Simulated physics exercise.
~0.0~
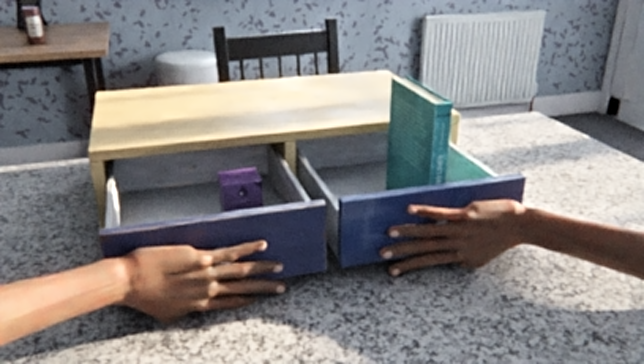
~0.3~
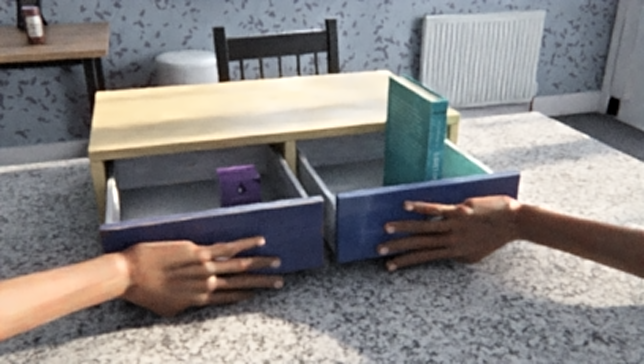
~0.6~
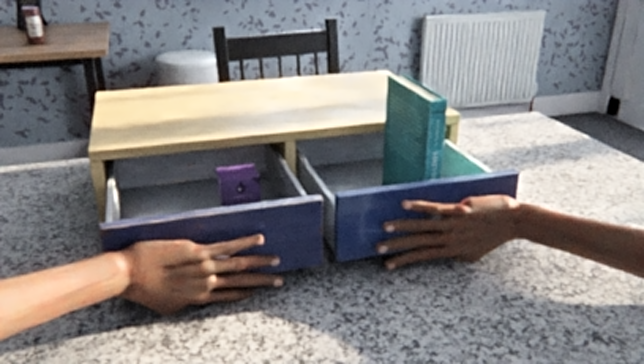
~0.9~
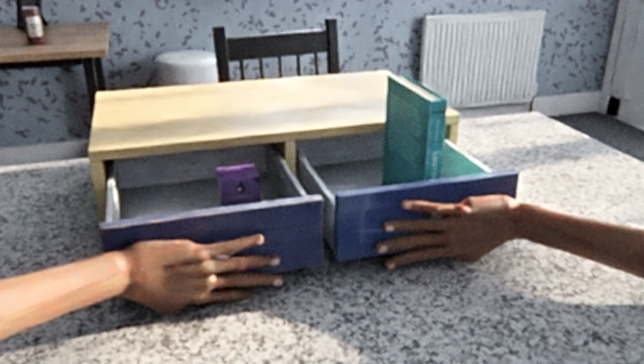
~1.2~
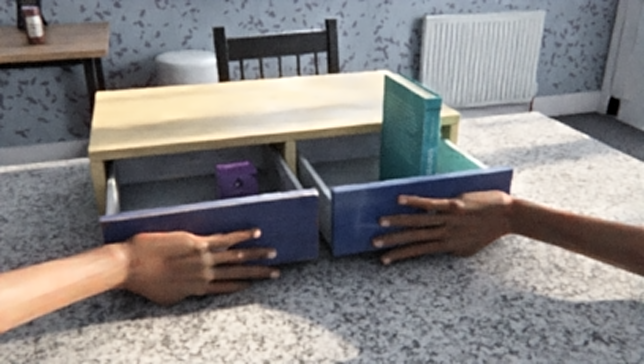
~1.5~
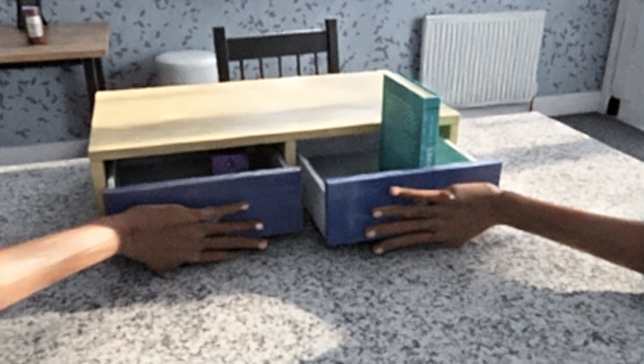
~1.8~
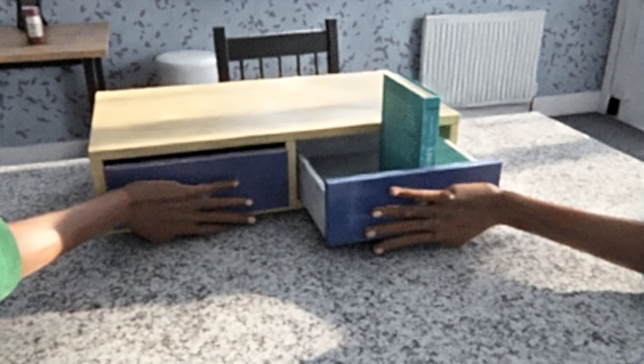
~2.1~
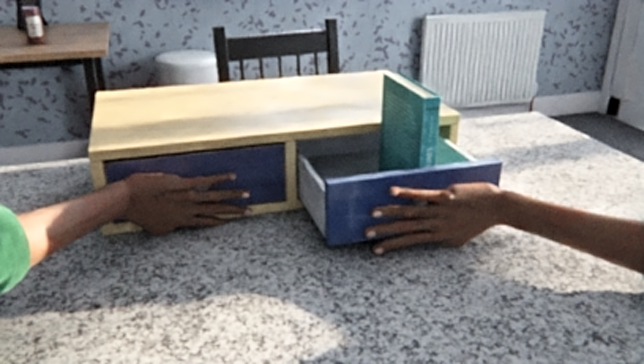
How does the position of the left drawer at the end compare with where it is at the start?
At the start the left drawer is pulled out toward the viewer with its inside showing, and by the end it sits all the way back in the chest, closed.
At first, two blue drawers stand open side by side in a pale wooden chest on a speckled surface, a small purple carton in the left one and a tall turquoise book upright in the right one. A hand rests against the front of each drawer. The hands ease both drawers slightly inward, and then the left one slides back further while the right one moves in only a little. The left drawer goes in completely, taking the carton out of sight. At the end, the right drawer still juts out, with the book standing above it and the hand on its front.
